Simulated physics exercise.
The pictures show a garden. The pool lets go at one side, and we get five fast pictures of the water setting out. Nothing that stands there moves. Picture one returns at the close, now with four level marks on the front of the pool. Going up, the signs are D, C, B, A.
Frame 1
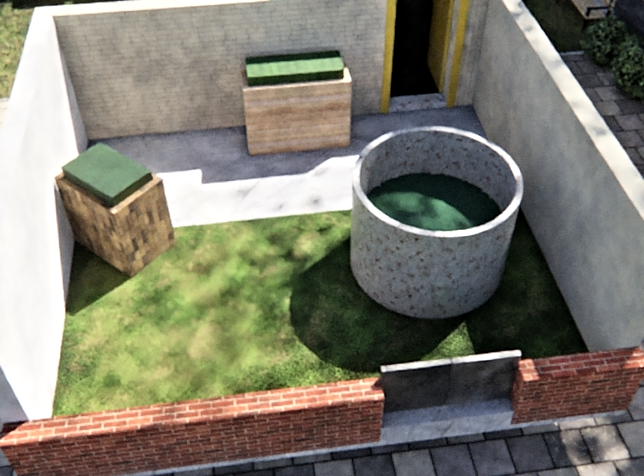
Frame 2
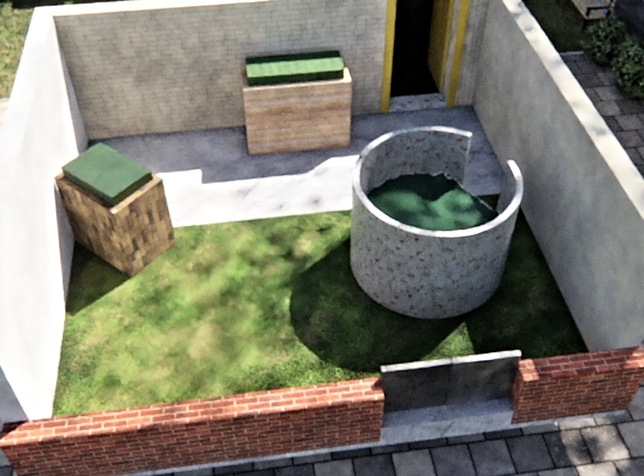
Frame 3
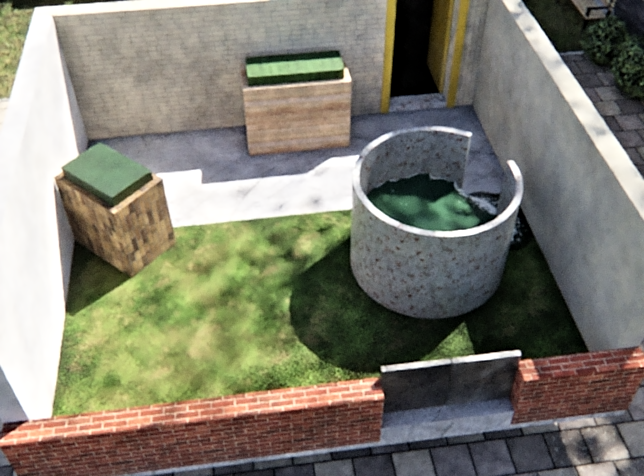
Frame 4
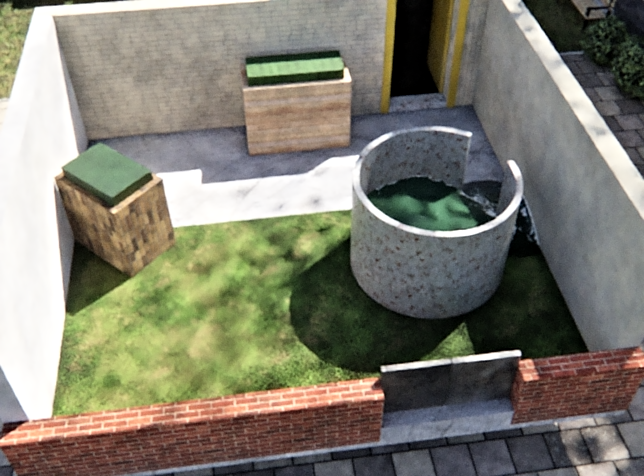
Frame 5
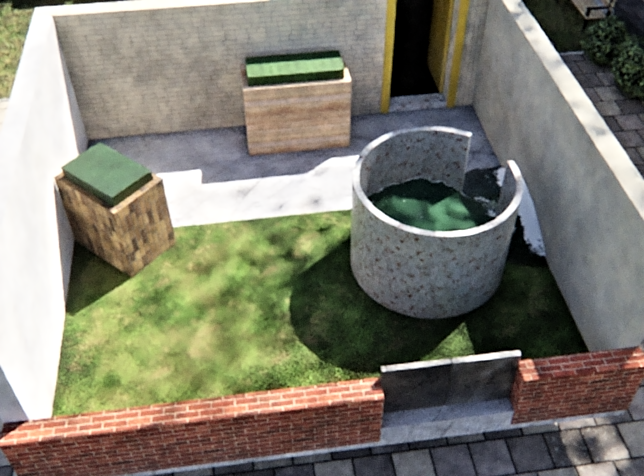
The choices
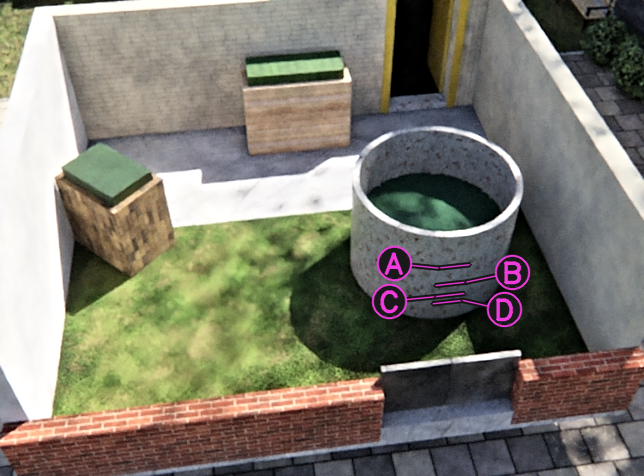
Round stone pool in a walled garden opening with a gap at its back right, green water pouring out beside the wall.
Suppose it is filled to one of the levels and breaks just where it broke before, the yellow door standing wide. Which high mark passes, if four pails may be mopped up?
I would pick line C.
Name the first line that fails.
Here it is line B.
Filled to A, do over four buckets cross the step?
Yes.
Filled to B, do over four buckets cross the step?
Yes.
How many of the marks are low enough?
Two of them.
On the marked copy, A at (453, 266); B at (450, 283); C at (449, 295); D at (447, 302); from the bottom up D, C, B, A.
Choosing A, dozens of bucketfuls pour in.
Choosing B, about 10 bucketfuls get in.
Choosing C, a bucket or two gets in.
Choosing D, nothing gets over.
